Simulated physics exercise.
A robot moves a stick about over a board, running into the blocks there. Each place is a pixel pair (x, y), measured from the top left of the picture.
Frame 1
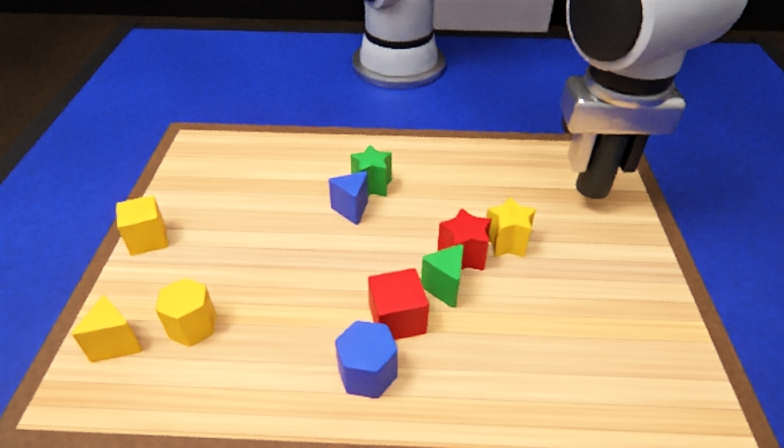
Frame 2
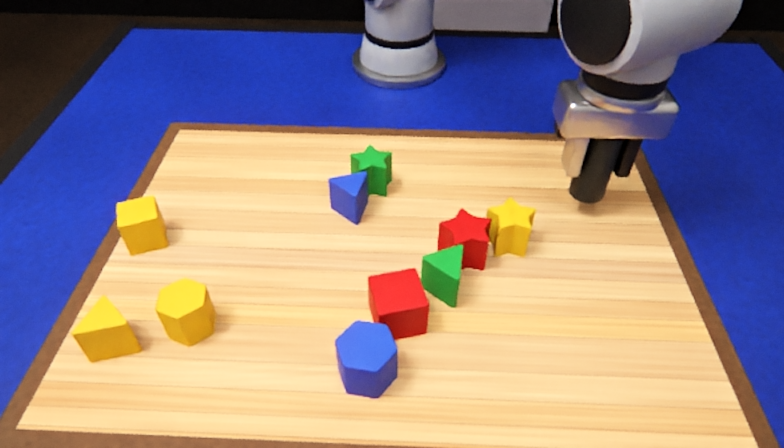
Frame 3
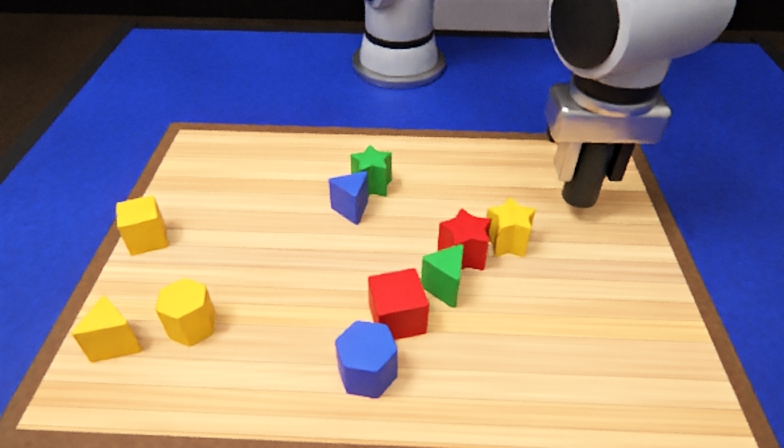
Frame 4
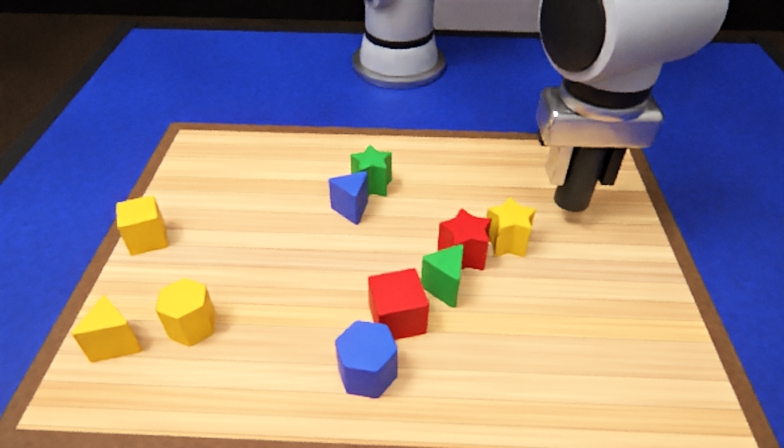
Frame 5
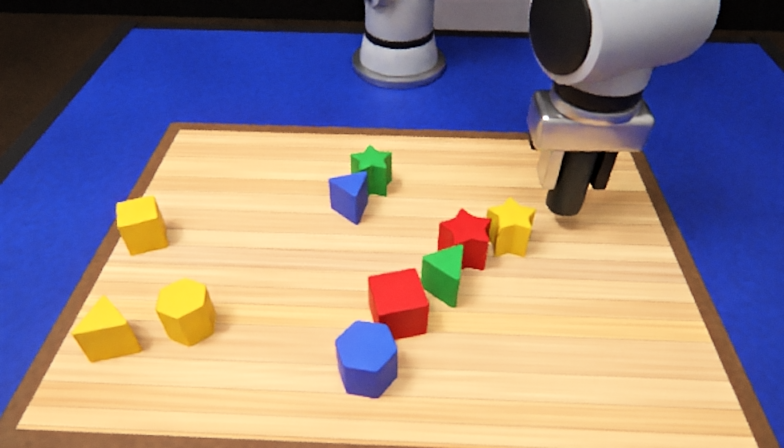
A robot arm moves its black stick slightly left over the board of still blocks.
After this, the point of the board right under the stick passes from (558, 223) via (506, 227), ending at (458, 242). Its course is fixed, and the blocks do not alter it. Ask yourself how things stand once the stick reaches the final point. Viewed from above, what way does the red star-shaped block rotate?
Short answer: Clockwise.
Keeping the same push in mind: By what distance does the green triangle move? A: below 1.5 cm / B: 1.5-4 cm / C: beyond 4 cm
The answer is B.
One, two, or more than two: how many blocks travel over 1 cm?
The count is three or more.
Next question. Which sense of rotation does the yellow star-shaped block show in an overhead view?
My prediction: CCW.
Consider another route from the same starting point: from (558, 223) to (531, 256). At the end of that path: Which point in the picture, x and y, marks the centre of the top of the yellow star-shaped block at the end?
The point I'd pick in the picture is (493, 222).
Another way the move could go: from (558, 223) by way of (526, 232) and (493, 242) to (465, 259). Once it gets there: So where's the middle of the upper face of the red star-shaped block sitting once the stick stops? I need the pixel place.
About (397, 251).
On the path given first. One third of the way, stick at (526, 207); nothing pushed yet.
Two thirds of the way, stick at (492, 213); green triangle at (440, 266); red star-shaped block at (456, 236), turned 35° clockwise; yellow star-shaped block at (497, 226), turned 35° anticlockwise.
At the end, stick at (460, 225); red four-sided block at (392, 292), turned 15° anticlockwise; green triangle at (428, 275), turned 20° clockwise; red star-shaped block at (458, 250), turned 45° clockwise; yellow star-shaped block at (491, 232), turned 75° anticlockwise.
